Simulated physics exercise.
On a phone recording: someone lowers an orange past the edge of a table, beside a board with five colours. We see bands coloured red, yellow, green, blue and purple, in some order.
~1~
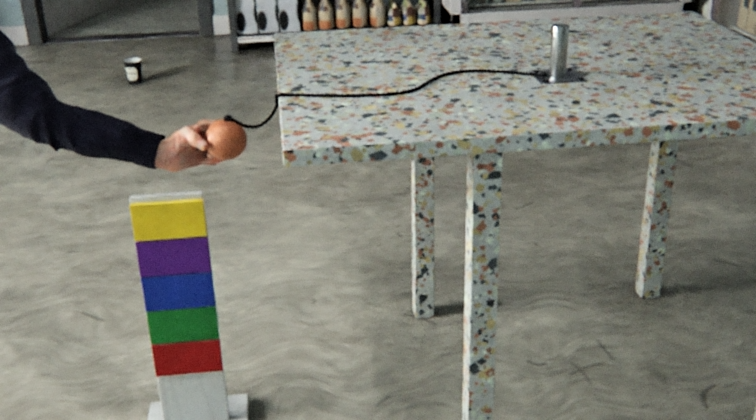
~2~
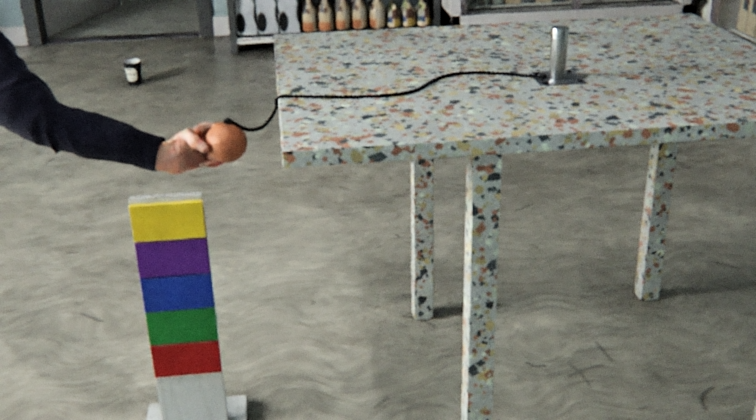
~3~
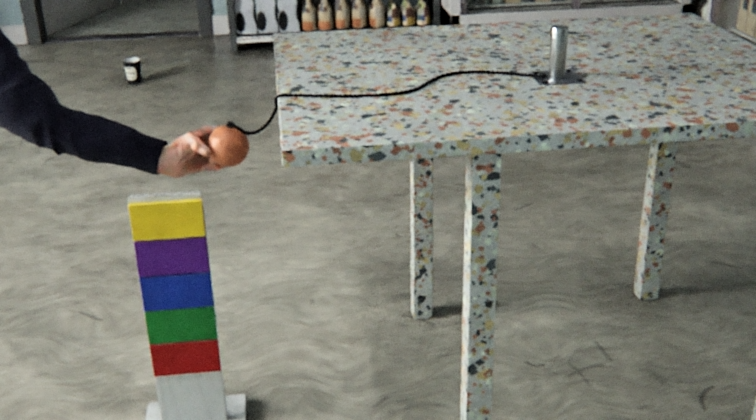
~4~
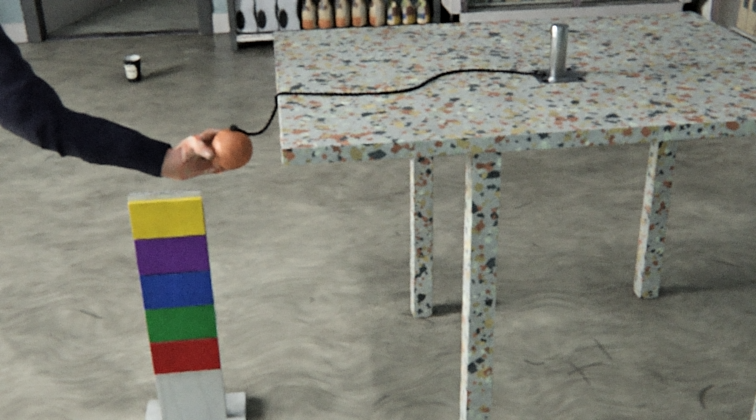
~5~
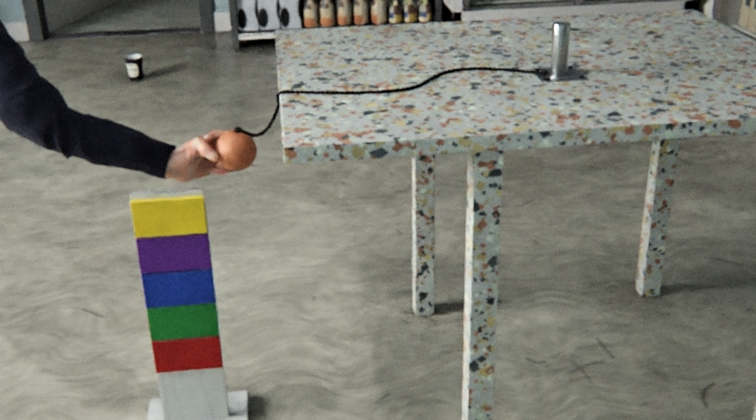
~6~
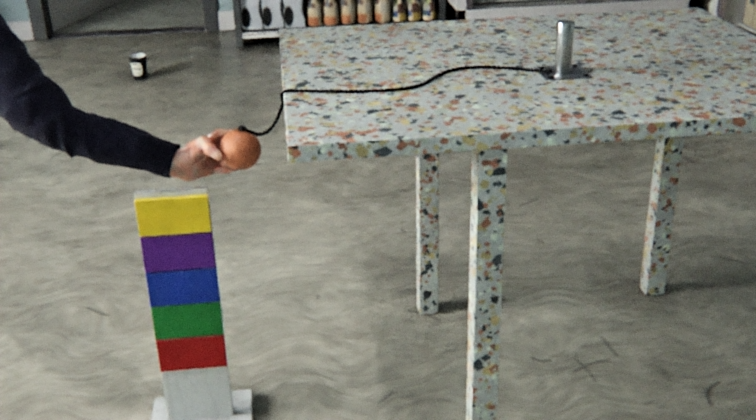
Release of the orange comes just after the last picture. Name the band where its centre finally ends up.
Its centre finishes at the yellow band.
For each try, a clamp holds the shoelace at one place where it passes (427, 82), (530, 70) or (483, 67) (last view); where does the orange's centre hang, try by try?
(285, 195), (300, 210), (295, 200).
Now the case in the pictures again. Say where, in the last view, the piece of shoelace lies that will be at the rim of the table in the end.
About (316, 91).
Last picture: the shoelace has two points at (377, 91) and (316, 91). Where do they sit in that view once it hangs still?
(344, 86), then (285, 93).
Soon after, orange near (303, 202); level with yellow.
After that, orange near (308, 210); level with yellow.
In the end, orange near (298, 211); level with yellow. The shoelace holds its middle at yellow.
